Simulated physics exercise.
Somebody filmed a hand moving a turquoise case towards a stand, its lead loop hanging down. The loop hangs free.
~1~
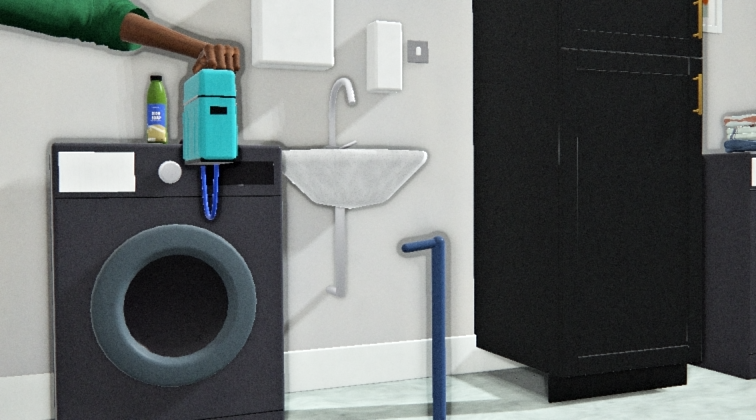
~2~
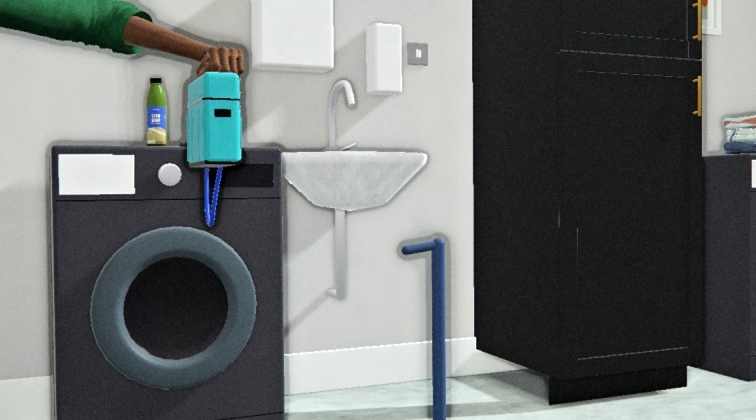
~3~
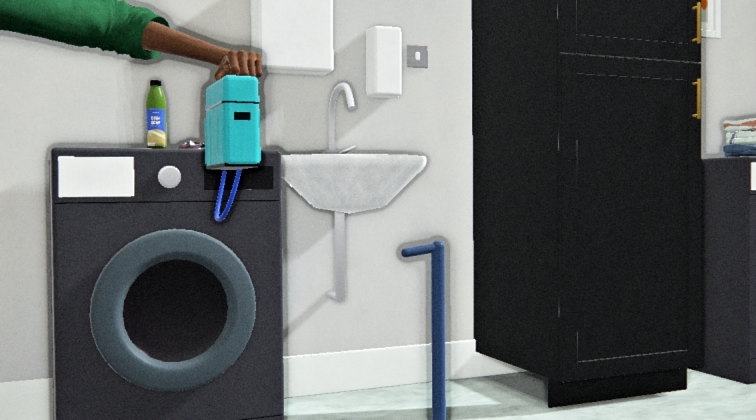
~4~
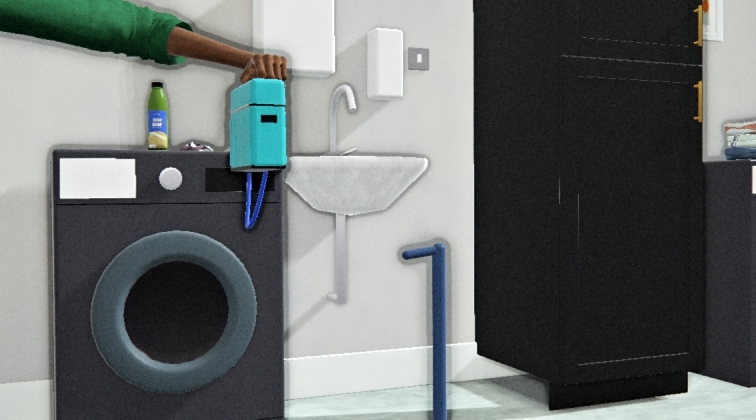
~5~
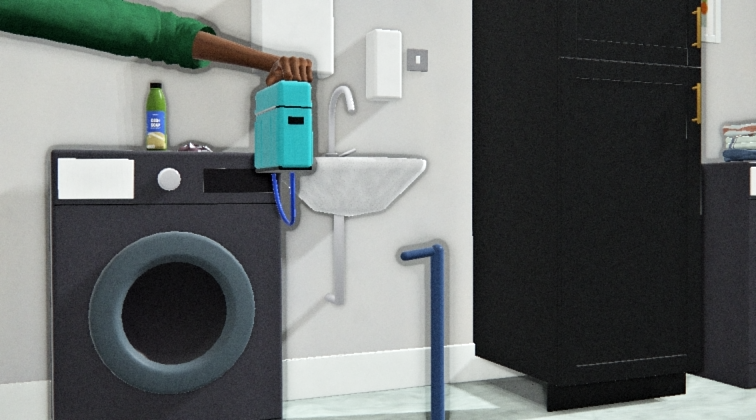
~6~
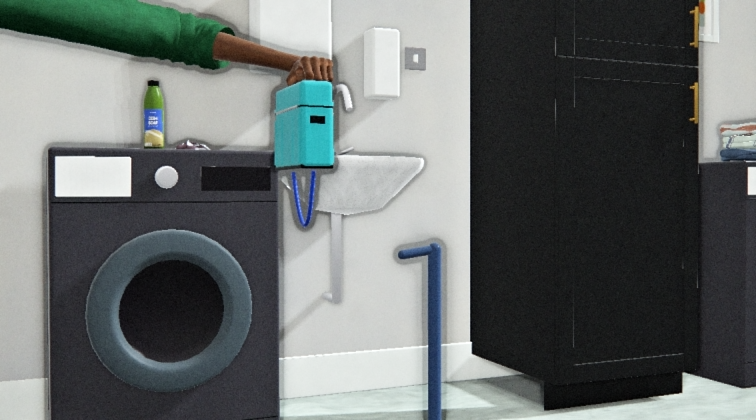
A hand carries a turquoise case with a dangling blue loop rightward past a washing machine.
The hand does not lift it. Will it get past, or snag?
In the end the turquoise case passes clear.
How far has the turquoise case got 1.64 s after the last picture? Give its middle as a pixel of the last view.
By then it is at (538, 135).
Then, 0.38 s after the last picture, case nearing the post near (363, 130).
Then, 1.00 s after the last picture, case over the post near (453, 133).
Then, 1.64 s after the last picture, case past the post near (538, 135).
At rest, case past the post near (556, 136). The turquoise case goes by freely.
